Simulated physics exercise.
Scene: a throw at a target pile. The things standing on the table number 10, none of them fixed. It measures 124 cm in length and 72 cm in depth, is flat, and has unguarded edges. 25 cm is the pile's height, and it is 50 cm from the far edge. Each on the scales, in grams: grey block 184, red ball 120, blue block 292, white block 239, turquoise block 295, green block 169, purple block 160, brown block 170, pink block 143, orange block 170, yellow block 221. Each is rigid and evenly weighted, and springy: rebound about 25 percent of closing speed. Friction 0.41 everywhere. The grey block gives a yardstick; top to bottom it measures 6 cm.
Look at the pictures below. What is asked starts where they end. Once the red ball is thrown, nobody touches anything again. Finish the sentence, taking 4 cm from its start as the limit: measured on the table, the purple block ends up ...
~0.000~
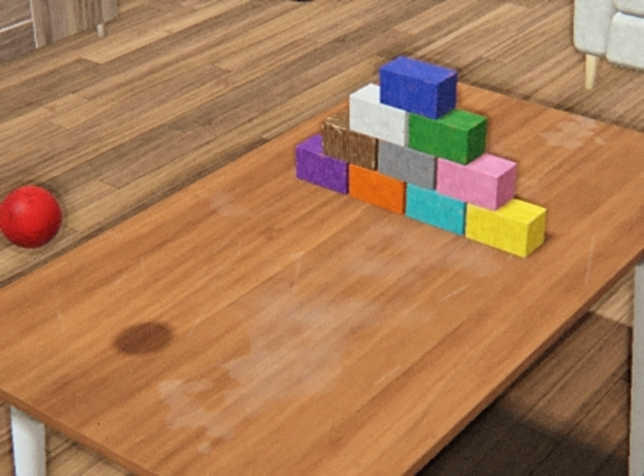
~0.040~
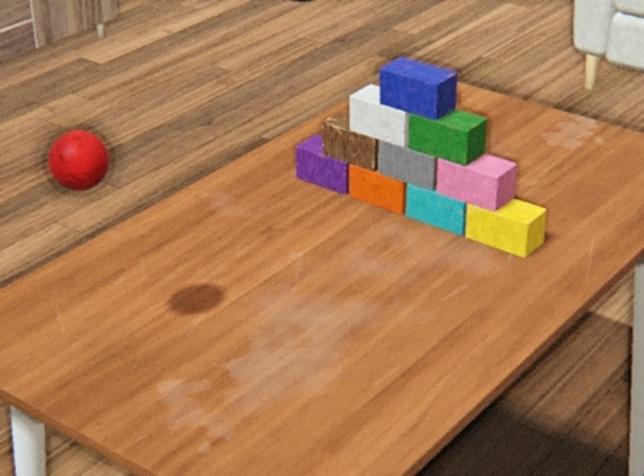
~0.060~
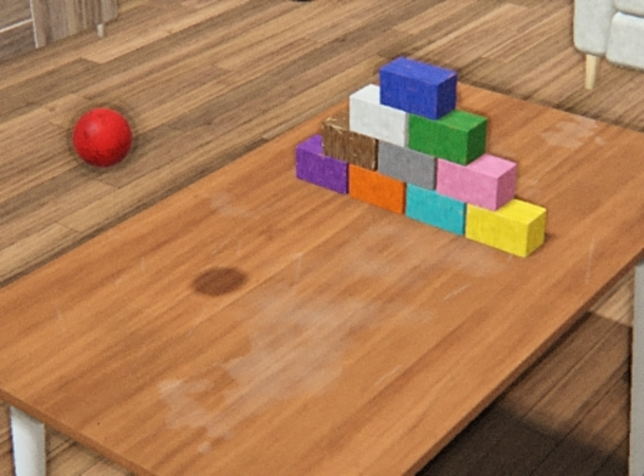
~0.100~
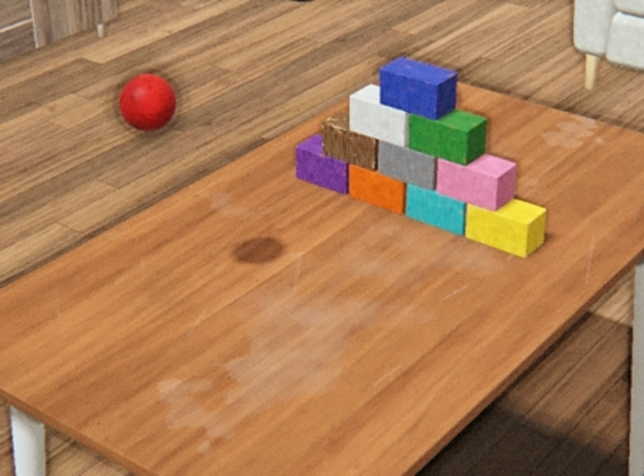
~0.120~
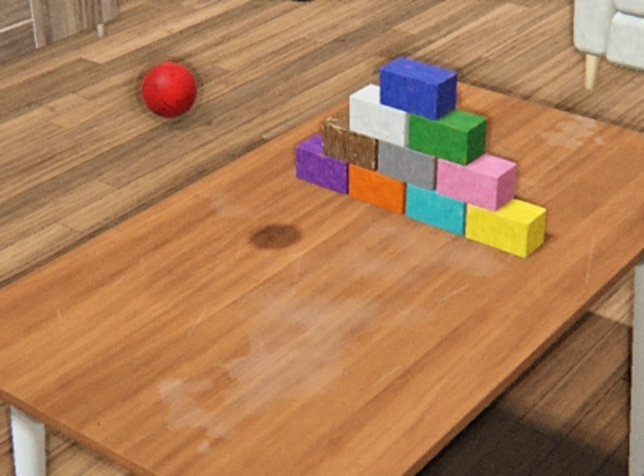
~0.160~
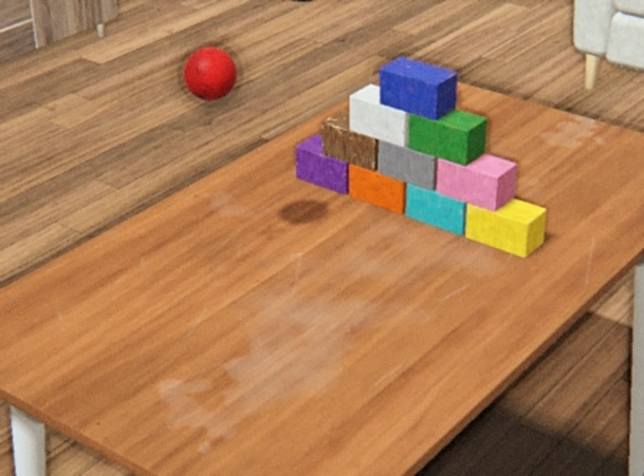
The purple block ends up near its start.
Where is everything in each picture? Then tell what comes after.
The first picture shows gap 63 cm; red ball (30, 218); purple block (331, 164).
The second picture shows gap 53 cm; red ball (79, 161); white block (387, 115).
The third picture shows gap 48 cm; red ball (103, 138); green block (447, 134).
The fourth picture shows gap 38 cm; red ball (148, 103); pink block (476, 179).
The fifth picture shows gap 33 cm; red ball (169, 91); yellow block (506, 223).
The sixth picture shows gap 24 cm; red ball (211, 74); purple block (331, 164).
After 0.36 s, red ball near (367, 115).
After 0.56 s, red ball near (442, 59).
After 0.76 s, red ball near (485, 104).
After 0.96 s, red ball near (509, 269).
By the end (1.0 s), all 10 in place, give or take 4 cm. Seen from the same camera at the end, purple block near (331, 164).
